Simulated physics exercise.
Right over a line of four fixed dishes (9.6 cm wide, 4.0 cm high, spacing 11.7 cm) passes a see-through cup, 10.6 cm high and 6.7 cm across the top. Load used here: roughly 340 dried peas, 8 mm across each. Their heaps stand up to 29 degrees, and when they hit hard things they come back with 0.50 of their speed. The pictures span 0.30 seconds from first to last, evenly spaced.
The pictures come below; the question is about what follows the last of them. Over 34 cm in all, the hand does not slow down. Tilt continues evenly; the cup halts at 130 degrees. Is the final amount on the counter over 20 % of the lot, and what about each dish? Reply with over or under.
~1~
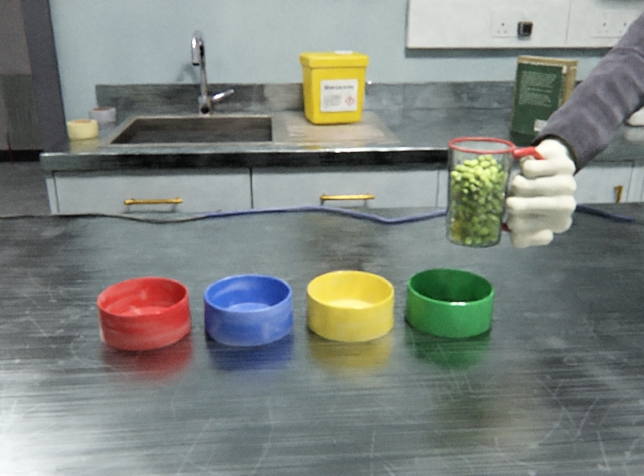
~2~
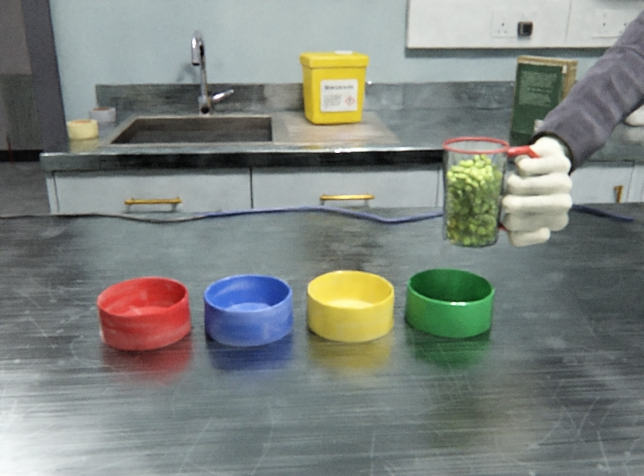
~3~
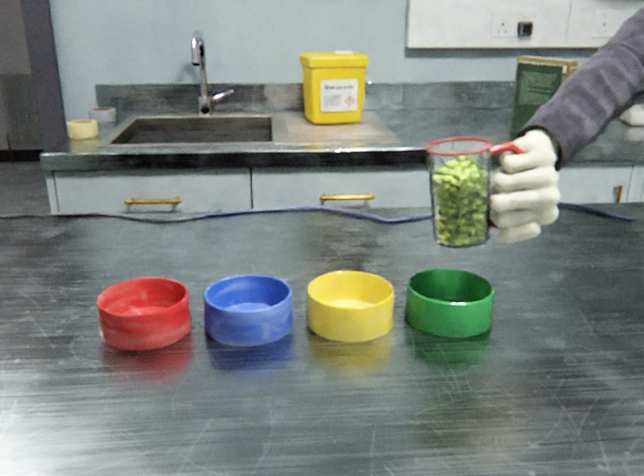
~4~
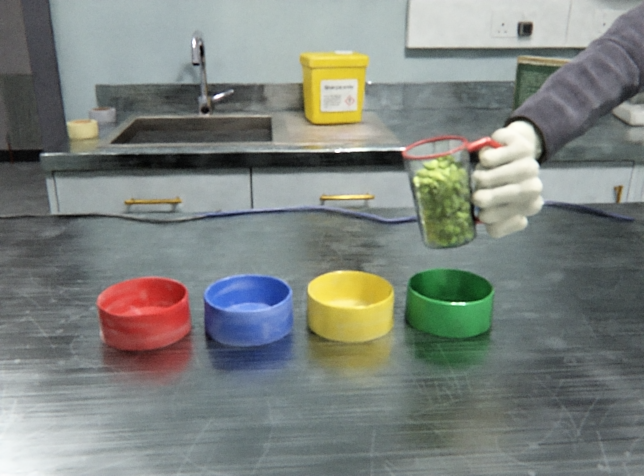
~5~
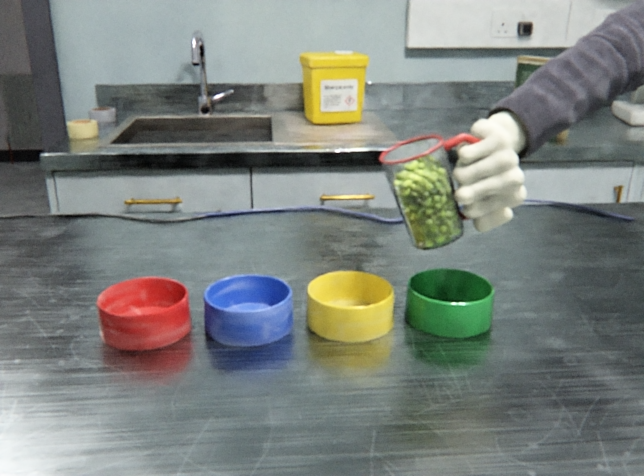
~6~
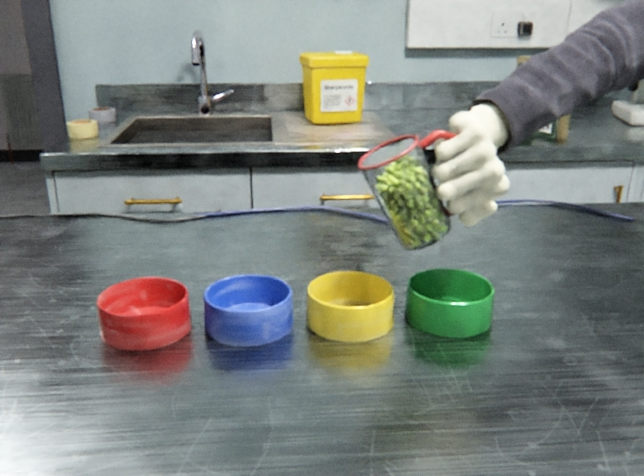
Red over, blue under, green under, yellow under, counter over.
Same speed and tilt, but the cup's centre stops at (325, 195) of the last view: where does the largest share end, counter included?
Blue.
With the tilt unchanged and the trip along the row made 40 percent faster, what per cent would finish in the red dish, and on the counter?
Red: 80; counter: 20.
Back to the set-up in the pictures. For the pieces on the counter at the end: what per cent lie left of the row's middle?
Around 100 per cent of it.
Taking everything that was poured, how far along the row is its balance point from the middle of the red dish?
It ends up around 7 cm from that dish's centre, over to the left.
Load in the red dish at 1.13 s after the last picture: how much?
60 %.
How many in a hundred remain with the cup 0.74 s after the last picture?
Around 90 percent.
Then, 0.44 s after the last picture, tilt 76 degrees; cup holds 100 %.
Then, 0.74 s after the last picture, tilt 109 degrees; cup holds 90 %, red 5 %.
Then, 1.13 s after the last picture, tilt 130 degrees; cup holds 0 %, red 60 %.
In the end, red 60 %, blue 0 %, green 0 %, yellow 0 %, counter 40 %.
